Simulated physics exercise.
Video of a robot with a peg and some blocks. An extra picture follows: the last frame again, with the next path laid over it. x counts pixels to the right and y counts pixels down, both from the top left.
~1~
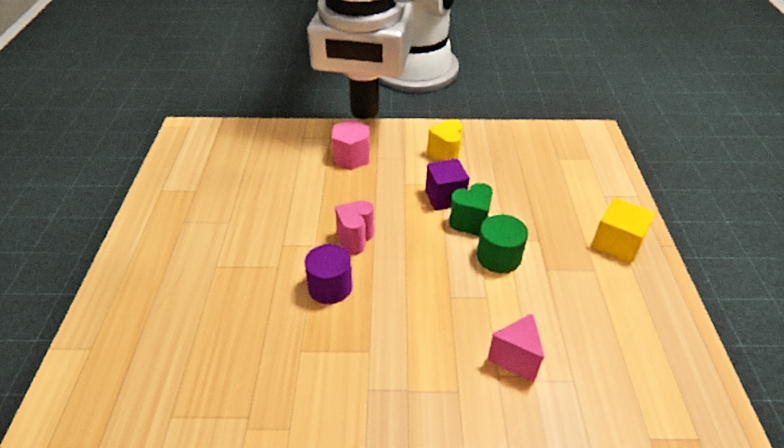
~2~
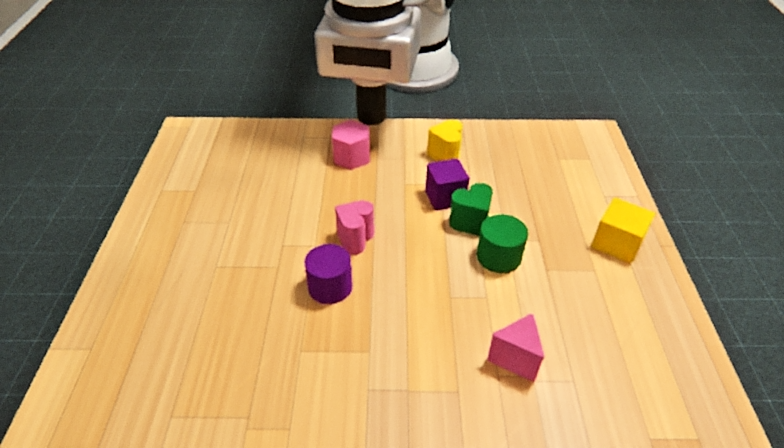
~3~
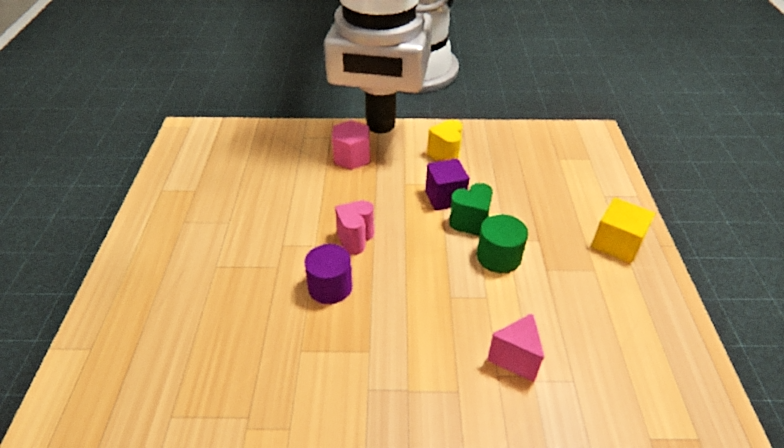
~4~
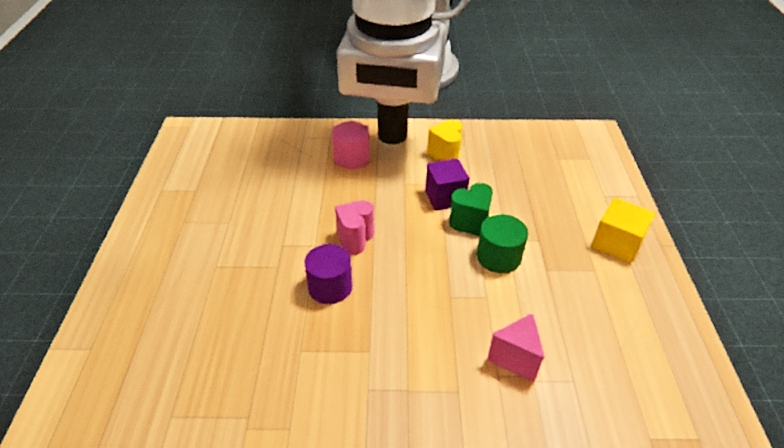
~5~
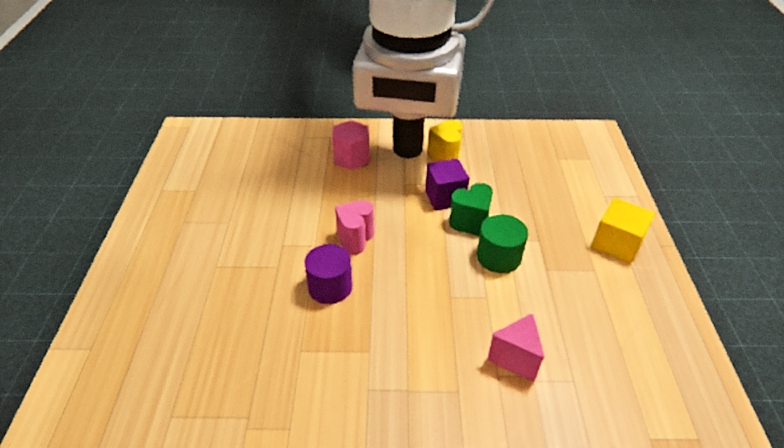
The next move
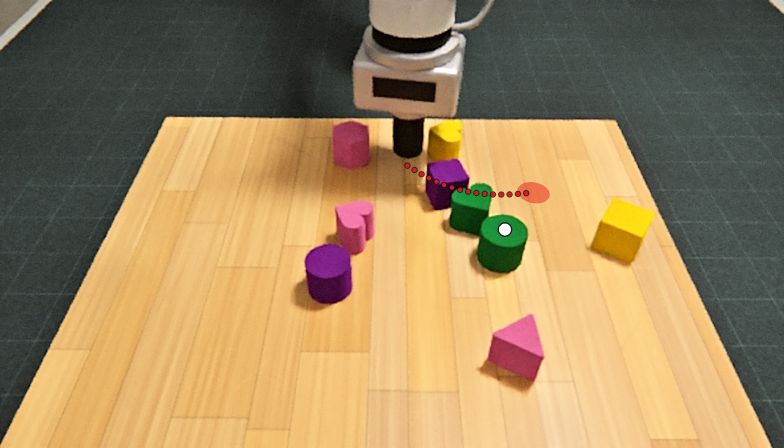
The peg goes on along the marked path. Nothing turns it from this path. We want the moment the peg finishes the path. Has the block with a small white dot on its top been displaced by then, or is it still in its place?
Once the path is done, it is somewhere new.
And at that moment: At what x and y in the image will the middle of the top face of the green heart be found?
My prediction: (487, 213).
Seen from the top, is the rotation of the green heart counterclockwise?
No, that is not what happens.
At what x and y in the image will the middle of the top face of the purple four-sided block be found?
The point I'd pick in the picture is (484, 189).
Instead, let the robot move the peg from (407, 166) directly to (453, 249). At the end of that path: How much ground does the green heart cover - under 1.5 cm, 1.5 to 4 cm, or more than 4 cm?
It goes a long way, over 4 cm.
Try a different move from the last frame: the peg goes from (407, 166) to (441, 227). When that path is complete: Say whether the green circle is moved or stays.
It will end up elsewhere.
The line goes from (407, 166) over (443, 184) and (488, 194) to (533, 193); the dot is on the green circle.
On the path given first. One third of the way, peg (445, 169); purple four-sided block (460, 178); green heart (479, 199), turned 10° clockwise.
Two thirds of the way, peg (491, 178); purple four-sided block (484, 189), turned 25° clockwise; green heart (487, 213), turned 40° clockwise; green circle (510, 240).
At the end, peg (537, 177); purple four-sided block (484, 189), turned 25° clockwise; yellow heart unmoved; green heart (487, 213), turned 40° clockwise; green circle (510, 240).
